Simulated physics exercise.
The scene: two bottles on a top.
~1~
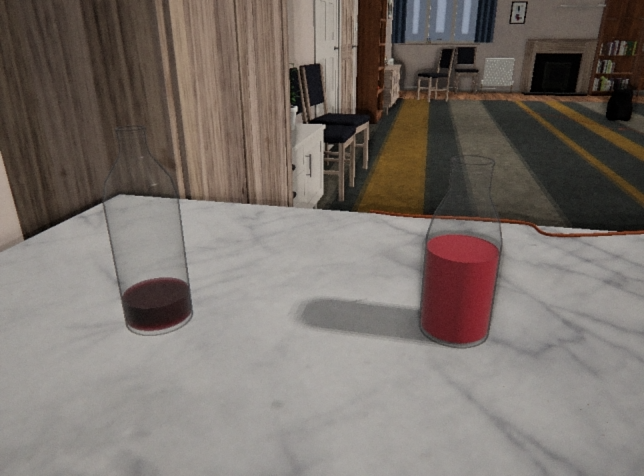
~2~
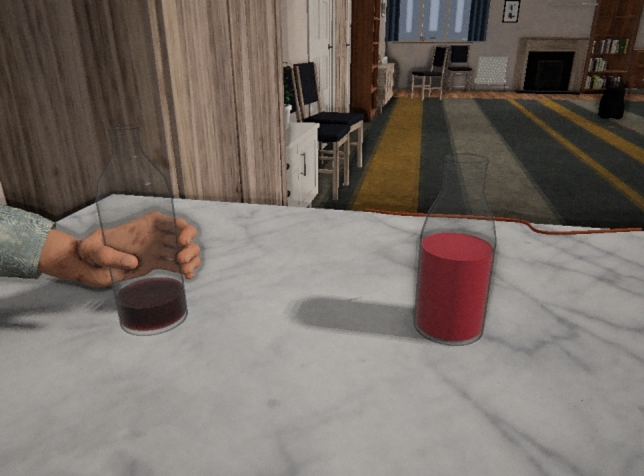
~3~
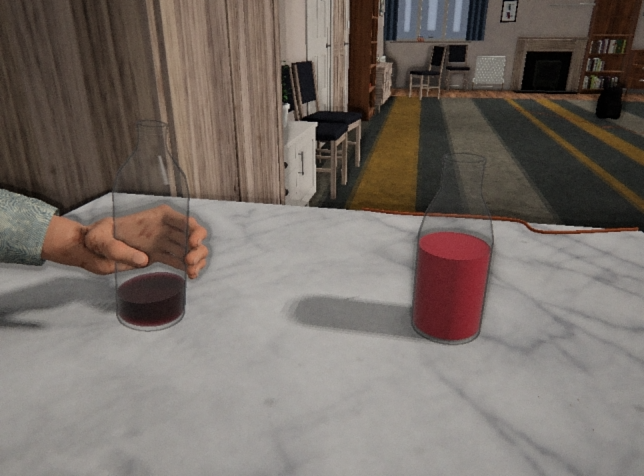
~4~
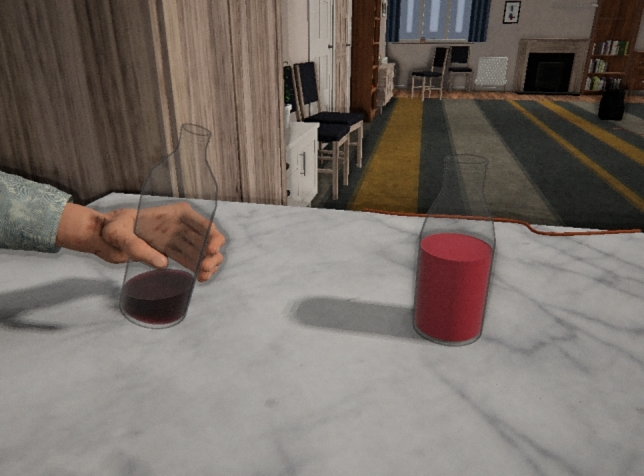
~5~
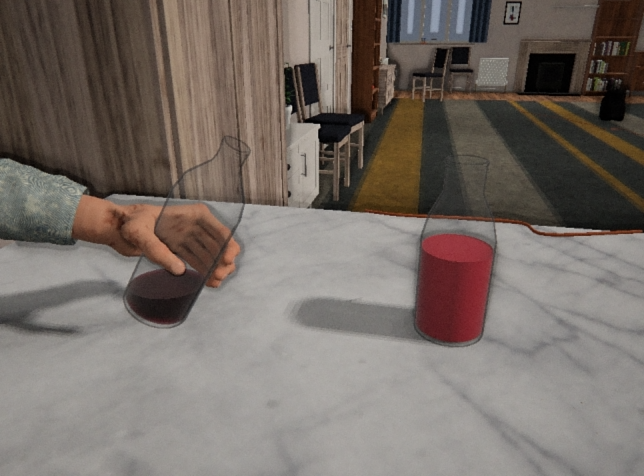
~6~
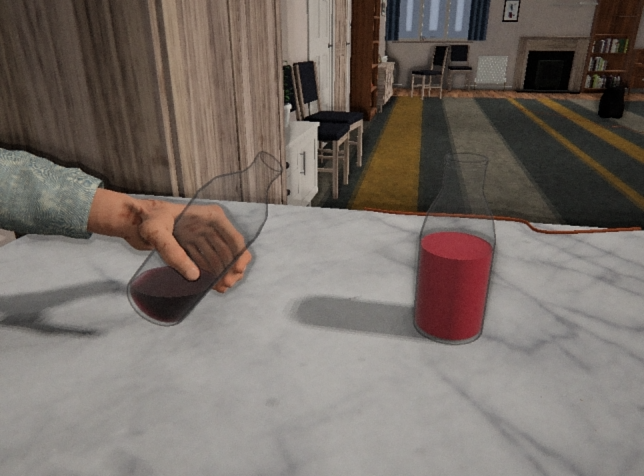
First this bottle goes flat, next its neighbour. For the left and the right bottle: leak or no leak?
The left bottle keeps it in; the right bottle leaks.
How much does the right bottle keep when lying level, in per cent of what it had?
Near 30 in a hundred.
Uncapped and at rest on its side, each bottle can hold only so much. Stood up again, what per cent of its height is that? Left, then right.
In turn 26 and 16 per cent.
Shortly, the left bottle is nearly down; left bottle, no leak.
Then, the left bottle lies flat; left bottle, no leak.
At the finish, both lie flat; left bottle, no leak; right bottle, it leaks.
